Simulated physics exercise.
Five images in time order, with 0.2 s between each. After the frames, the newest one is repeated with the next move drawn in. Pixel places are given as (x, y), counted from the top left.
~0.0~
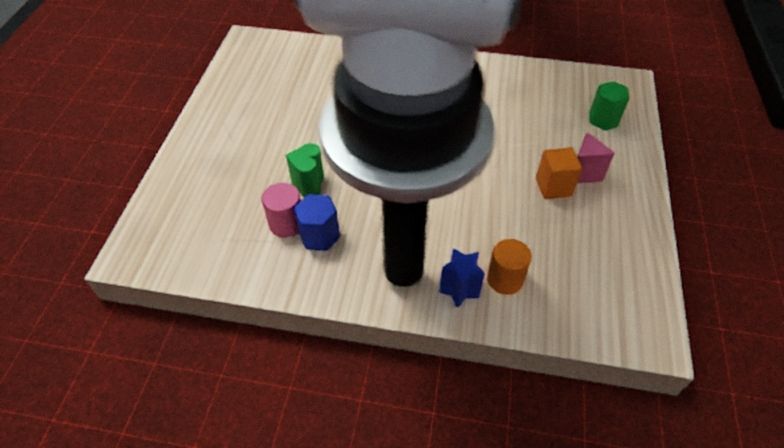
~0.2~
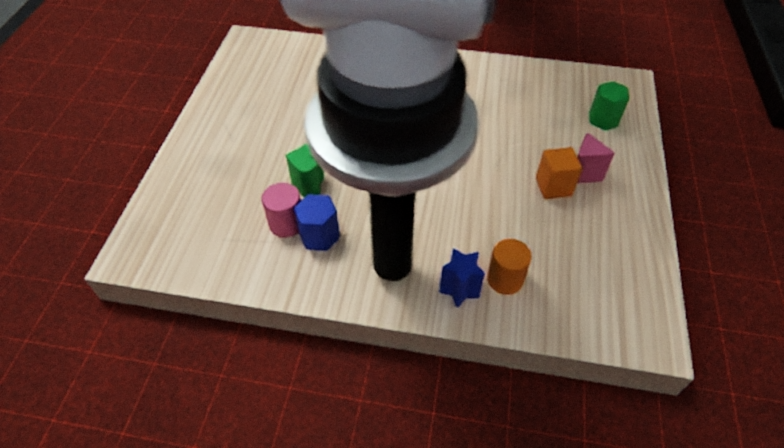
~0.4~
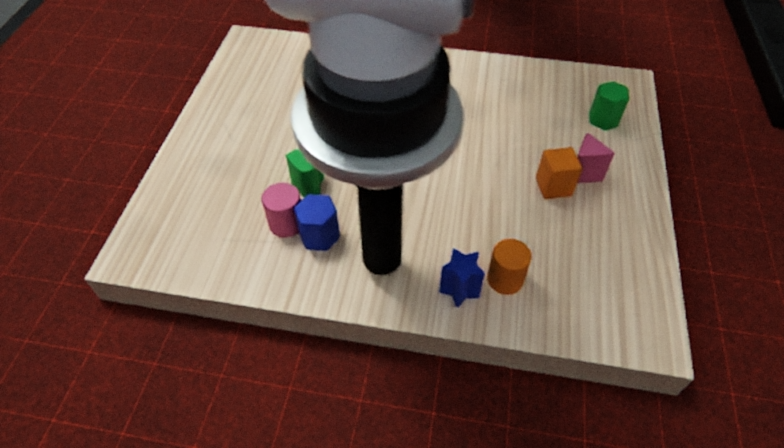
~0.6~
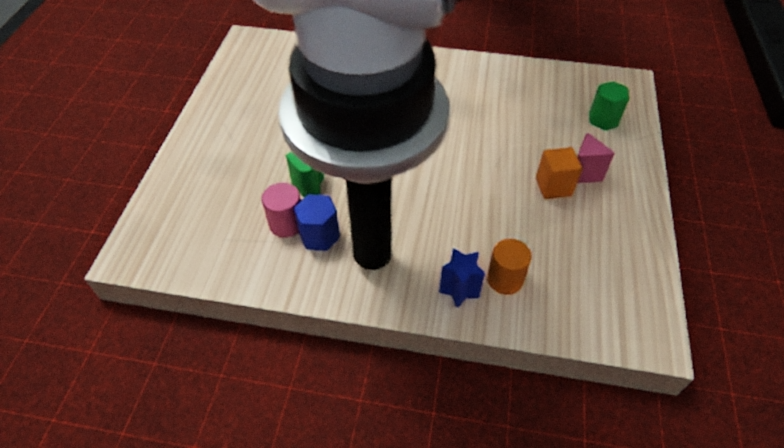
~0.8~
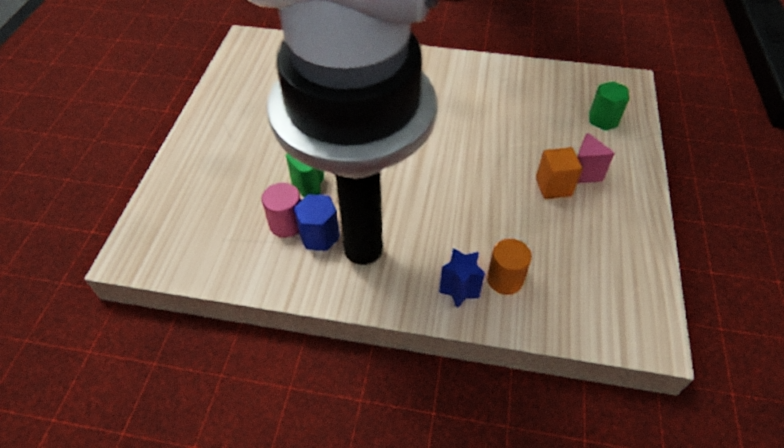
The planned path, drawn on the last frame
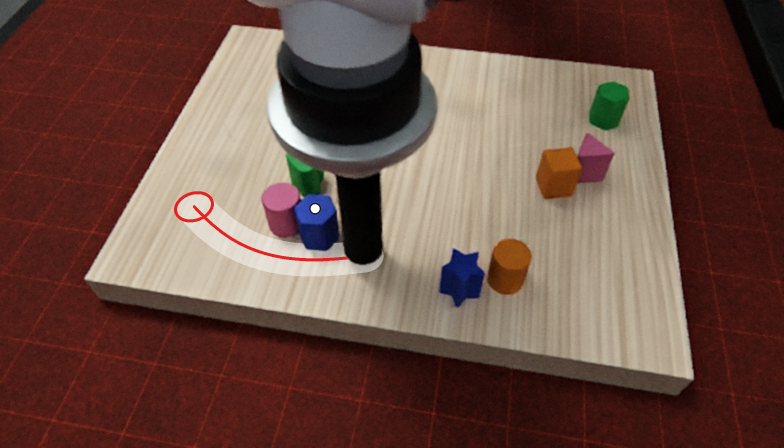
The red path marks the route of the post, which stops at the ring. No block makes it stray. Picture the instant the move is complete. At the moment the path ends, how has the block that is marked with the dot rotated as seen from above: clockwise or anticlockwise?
It turns clockwise.
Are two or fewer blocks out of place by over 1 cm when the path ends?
Yes
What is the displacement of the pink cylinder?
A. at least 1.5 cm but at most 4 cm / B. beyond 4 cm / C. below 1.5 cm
Letter A.
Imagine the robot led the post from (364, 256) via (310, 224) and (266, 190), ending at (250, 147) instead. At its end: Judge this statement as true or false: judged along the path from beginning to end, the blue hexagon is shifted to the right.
This is false.
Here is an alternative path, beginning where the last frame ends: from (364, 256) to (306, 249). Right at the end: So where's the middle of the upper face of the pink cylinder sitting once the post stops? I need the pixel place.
Put as a pixel place, it's (254, 179).
Path on the board, from (364, 256) through (296, 259) and (235, 241) to (194, 207); the dot is on the blue hexagon.
The first path, step by step. One third of the way, post (293, 252); pink cylinder (270, 184); blue hexagon (299, 202), turned 55° clockwise.
Two thirds of the way, post (232, 234); pink cylinder (270, 184); blue hexagon (299, 201), turned 60° clockwise.
At the end, post (191, 199); pink cylinder (270, 184); green heart-shaped block in place; blue hexagon (299, 201), turned 60° clockwise.
